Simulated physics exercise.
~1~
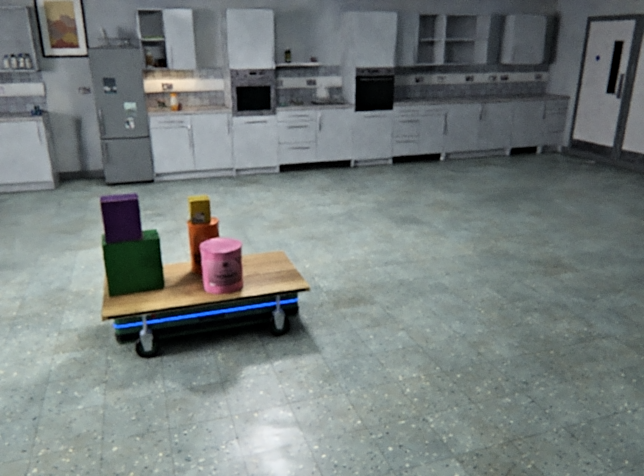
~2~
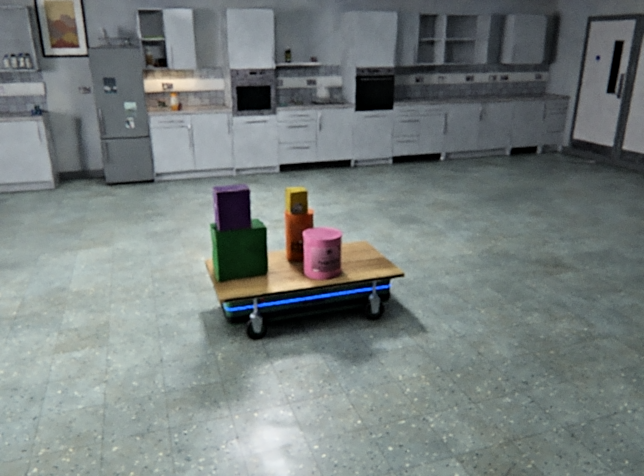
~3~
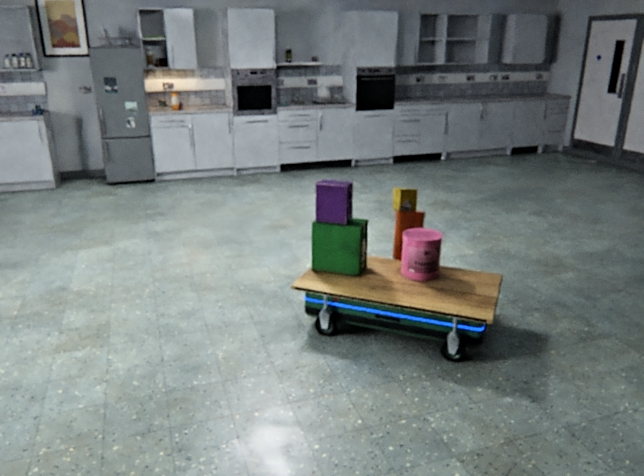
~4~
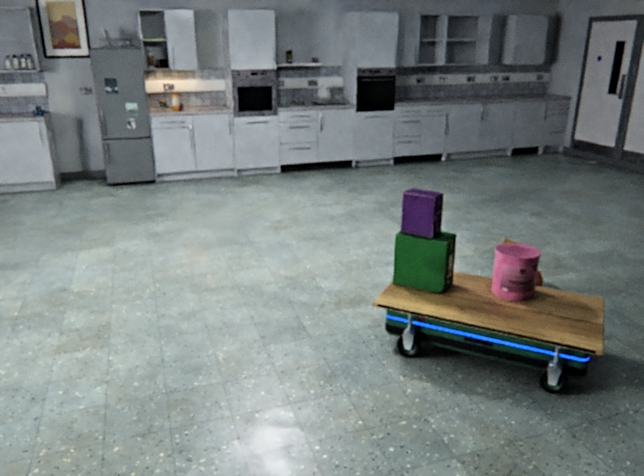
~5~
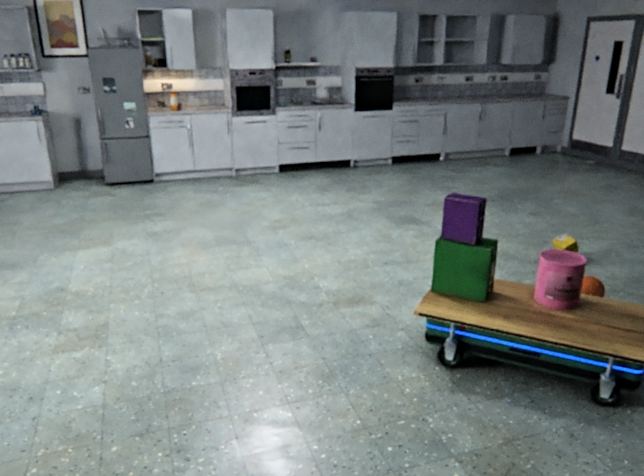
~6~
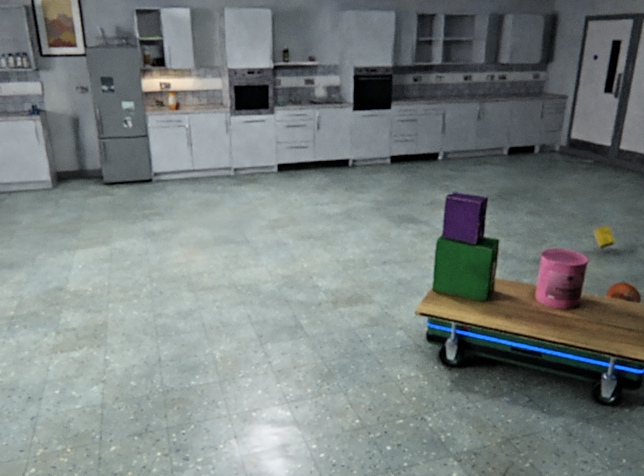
A flat wooden cart carrying boxes and pails rolled to the right across a kitchen floor, turning as it went, and the orange pail and yellow parcel tipped off the back before it stopped with the green box, purple box and pink pail still aboard.
